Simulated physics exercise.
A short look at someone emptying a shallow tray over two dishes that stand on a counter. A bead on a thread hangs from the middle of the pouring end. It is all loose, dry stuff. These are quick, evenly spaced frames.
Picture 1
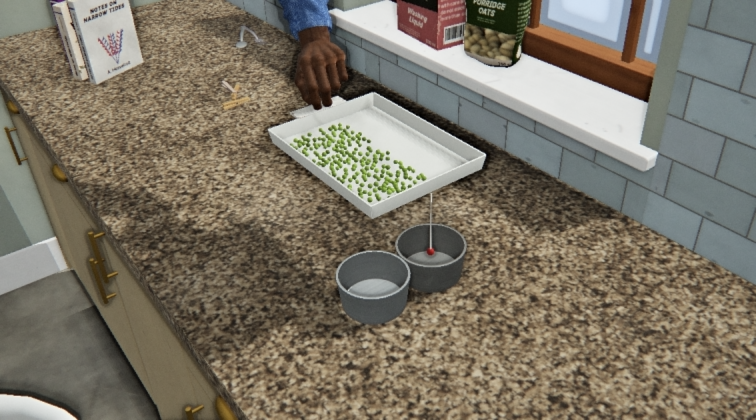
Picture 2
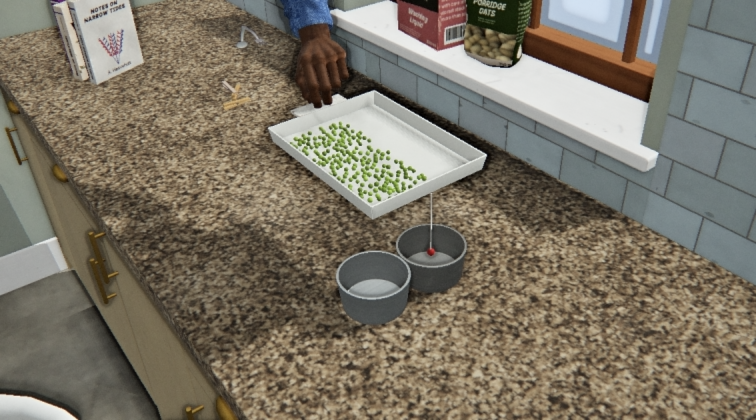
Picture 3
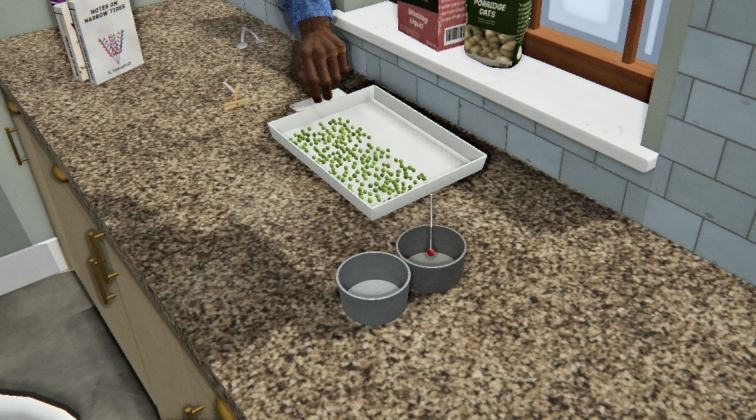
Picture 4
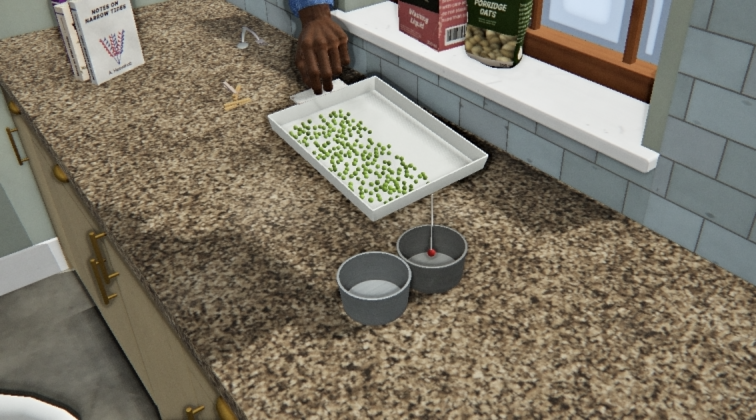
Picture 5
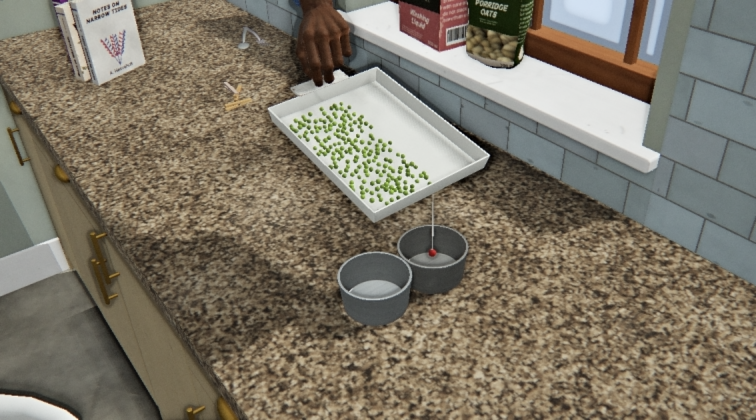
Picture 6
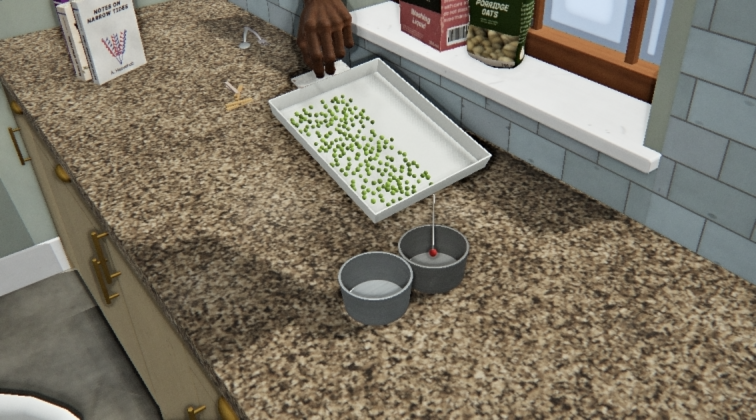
A hand slightly tilts a white tray of green peas above two small grey dishes.
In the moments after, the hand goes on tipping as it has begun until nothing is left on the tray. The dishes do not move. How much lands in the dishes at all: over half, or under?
Together they catch under half.
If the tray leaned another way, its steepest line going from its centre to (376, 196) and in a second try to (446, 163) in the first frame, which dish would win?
One: The left dish. Two: The right one.
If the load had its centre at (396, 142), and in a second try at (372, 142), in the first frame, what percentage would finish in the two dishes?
Roughly 20 per cent, and 20 per cent.
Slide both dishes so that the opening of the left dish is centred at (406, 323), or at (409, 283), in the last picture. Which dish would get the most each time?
The first try: The left one. The second: The dish on the left.
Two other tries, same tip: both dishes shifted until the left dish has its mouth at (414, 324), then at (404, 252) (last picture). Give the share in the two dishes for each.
The first gives 40 %, the second 0 %.
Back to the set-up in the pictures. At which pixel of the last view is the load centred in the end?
Around (411, 337).
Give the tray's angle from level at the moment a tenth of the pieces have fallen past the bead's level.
Around 100° of tilt.
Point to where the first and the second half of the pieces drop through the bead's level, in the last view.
First near (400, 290), later near (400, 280).
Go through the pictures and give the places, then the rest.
The first picture shows corners of the pouring end near (372, 204) and (482, 155), level; middle of the load near (356, 160), dried peas; left dish near (395, 304); right dish near (453, 273); bead on its thread near (430, 252).
The second picture shows corners of the pouring end near (372, 204) and (483, 155), level; middle of the load near (356, 160).
The third picture shows corners of the pouring end near (373, 206) and (483, 155), tipped barely, lowest at the left corner; middle of the load near (356, 157).
The fourth picture shows corners of the pouring end near (374, 208) and (484, 155), tipped a little, lowest at the left corner; middle of the load near (357, 154).
The fifth picture shows corners of the pouring end near (375, 210) and (486, 155), tipped a little, lowest at the left corner; middle of the load near (358, 150).
The sixth picture shows corners of the pouring end near (376, 211) and (487, 155), tipped a little, lowest at the left corner; middle of the load near (359, 147); left dish near (398, 305); right dish near (456, 274).
Shortly afterwards, tray tipped steeply; all but a few on the tray; only a few outside both.
Next, tray tipped right over; near two thirds on the tray; only a few in the left dish; a little outside both; near a third in the air.
Some moments later, tray tipped past a quarter turn; near a quarter in the left dish; the bulk outside both.
In the end, tray tipped past a quarter turn; near a quarter in the left dish; none at all in the right dish; the bulk outside both.
